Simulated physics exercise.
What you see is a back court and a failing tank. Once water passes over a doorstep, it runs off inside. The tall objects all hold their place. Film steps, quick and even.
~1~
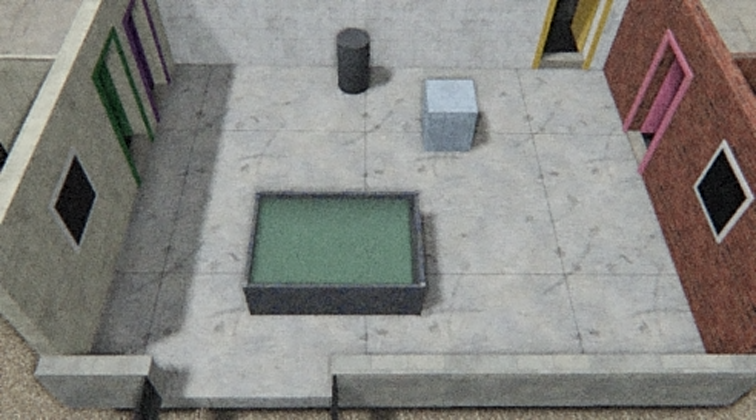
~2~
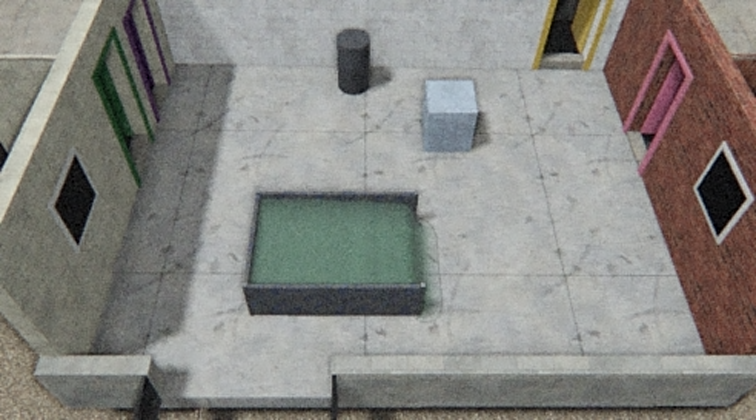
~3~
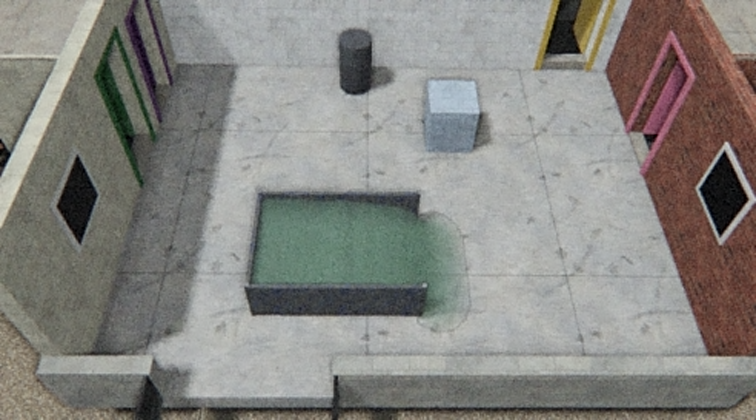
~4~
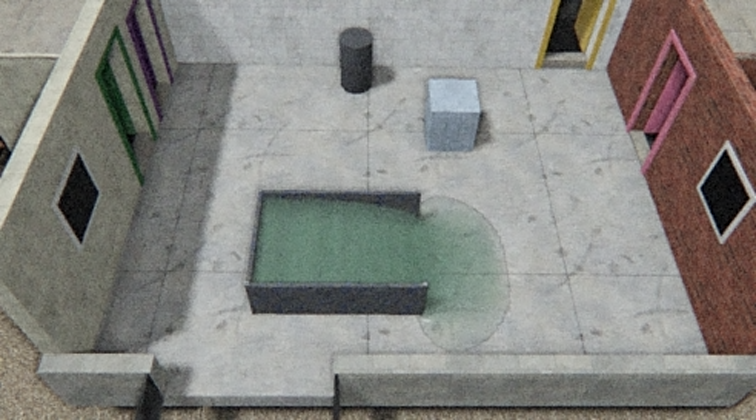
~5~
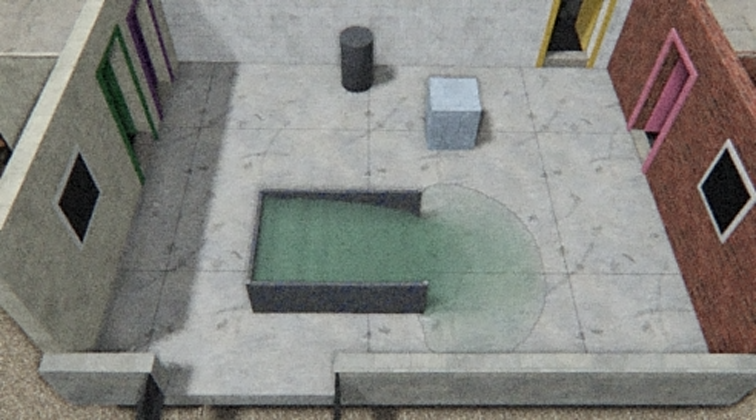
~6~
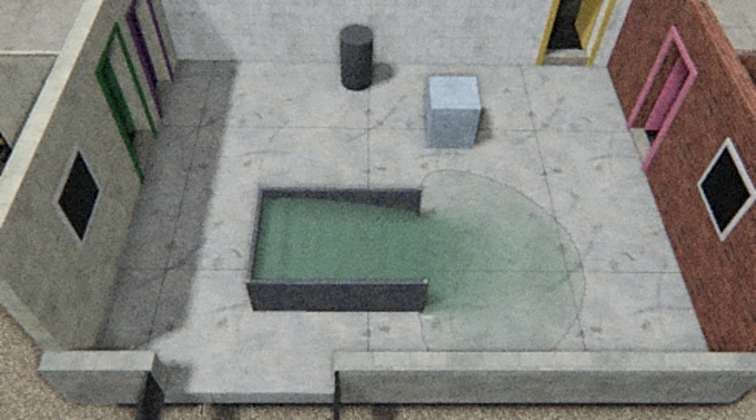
A walled concrete court is seen from high above, with doorways framed in green and purple at left, yellow at the back and pink in the red brick right wall. A dark open tank of green water sits near the centre, a dark cylinder and a pale blue block behind it. The tank's right side opens and water pours out, spreading rightward in a widening, thinning rounded sheet.
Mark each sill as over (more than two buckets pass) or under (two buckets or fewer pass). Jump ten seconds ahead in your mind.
The purple door is under, the pink door is over, the green door is under, the yellow door is under.
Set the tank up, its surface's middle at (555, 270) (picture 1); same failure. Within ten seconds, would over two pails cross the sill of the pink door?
Log: Pink door misses the mark.
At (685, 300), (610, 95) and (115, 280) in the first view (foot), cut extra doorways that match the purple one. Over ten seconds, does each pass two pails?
First crosses the line, second crosses the line, third stays short of it.
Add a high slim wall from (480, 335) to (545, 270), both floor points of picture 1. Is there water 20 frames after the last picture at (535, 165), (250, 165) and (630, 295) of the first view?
Taking the points in order, they are inundated, high and dry and inundated.
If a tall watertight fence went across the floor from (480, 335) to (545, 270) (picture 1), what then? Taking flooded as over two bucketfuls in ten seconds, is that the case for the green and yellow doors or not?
Green door falls short; yellow door overshoots.
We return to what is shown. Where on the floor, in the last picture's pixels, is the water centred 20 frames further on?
Near (540, 245).
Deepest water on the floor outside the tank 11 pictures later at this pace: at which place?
Somewhere near (698, 352).
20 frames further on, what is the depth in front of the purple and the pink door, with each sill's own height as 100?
0 and 180 %, in that order.
A moment on, water covers 30 % of the floor; the purple door not reached, the pink door not reached, the green door not reached, the yellow door not reached.
Next, water covers 35 % of the floor; the purple door not reached, the pink door wet at the sill, nothing in, the green door not reached, the yellow door not reached.
Then, water covers 35 % of the floor; the purple door not reached, the pink door over two buckets in, the green door not reached, the yellow door wet at the sill, nothing in.
Later, water covers 50 % of the floor; the purple door not reached, the pink door over two buckets in, the green door not reached, the yellow door under two buckets in.
In the end, water covers 90 % of the floor; the purple door wet at the sill, nothing in, the pink door over two buckets in, the green door not reached, the yellow door under two buckets in.
